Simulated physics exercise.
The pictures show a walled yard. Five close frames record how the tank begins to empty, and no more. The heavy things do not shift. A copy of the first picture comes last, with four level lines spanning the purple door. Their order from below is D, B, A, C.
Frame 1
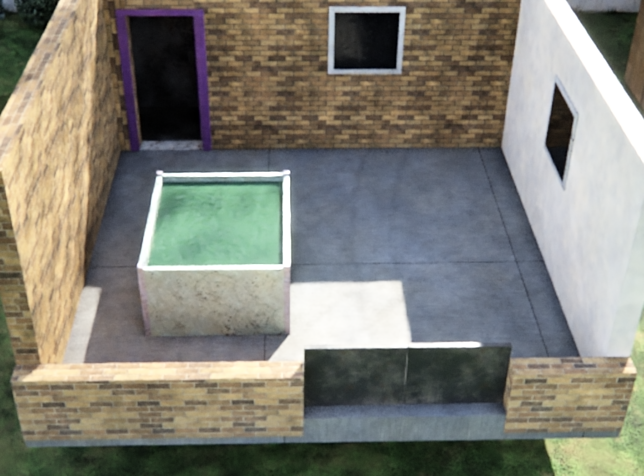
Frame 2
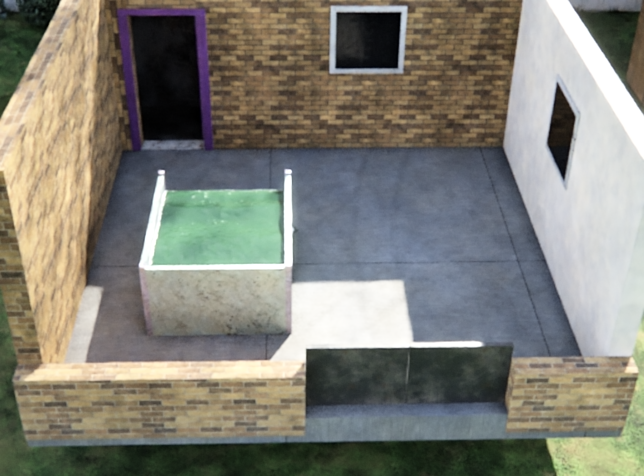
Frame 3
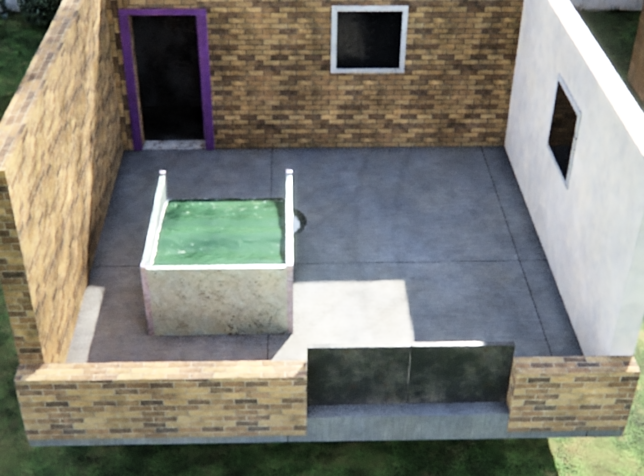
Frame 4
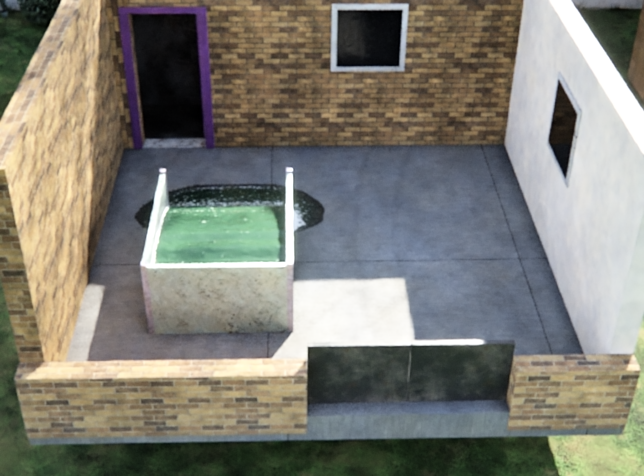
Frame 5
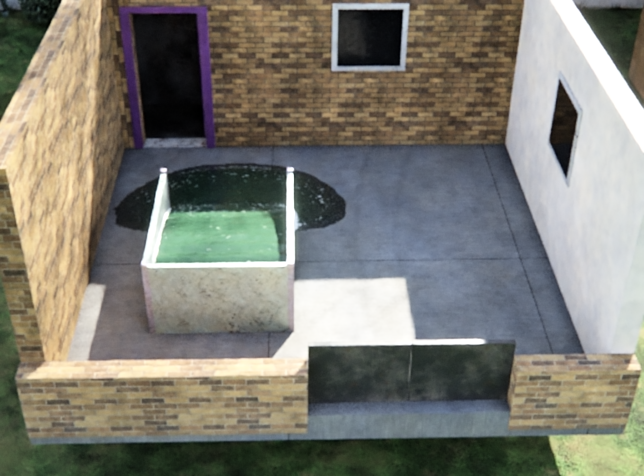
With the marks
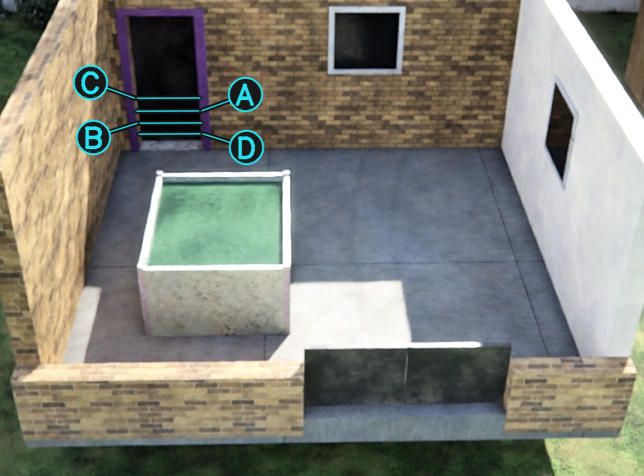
Green water sinking in a walled yard's tank as its back side drops away, then spreading in a dark pool behind it.
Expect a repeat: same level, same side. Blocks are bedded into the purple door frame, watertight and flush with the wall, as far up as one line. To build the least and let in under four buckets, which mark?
Take B.
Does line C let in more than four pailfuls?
No, not at all.
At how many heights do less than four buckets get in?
Three.
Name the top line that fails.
The answer is D.
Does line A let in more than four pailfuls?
No, that is safe.
In cyan, A at (168, 111); B at (169, 123); C at (167, 98); D at (170, 133); from the bottom up D, B, A, C.
With A, nothing gets over.
With B, a splash gets over, under a bucket.
With C, nothing gets over.
With D, about 11 bucketfuls get in.
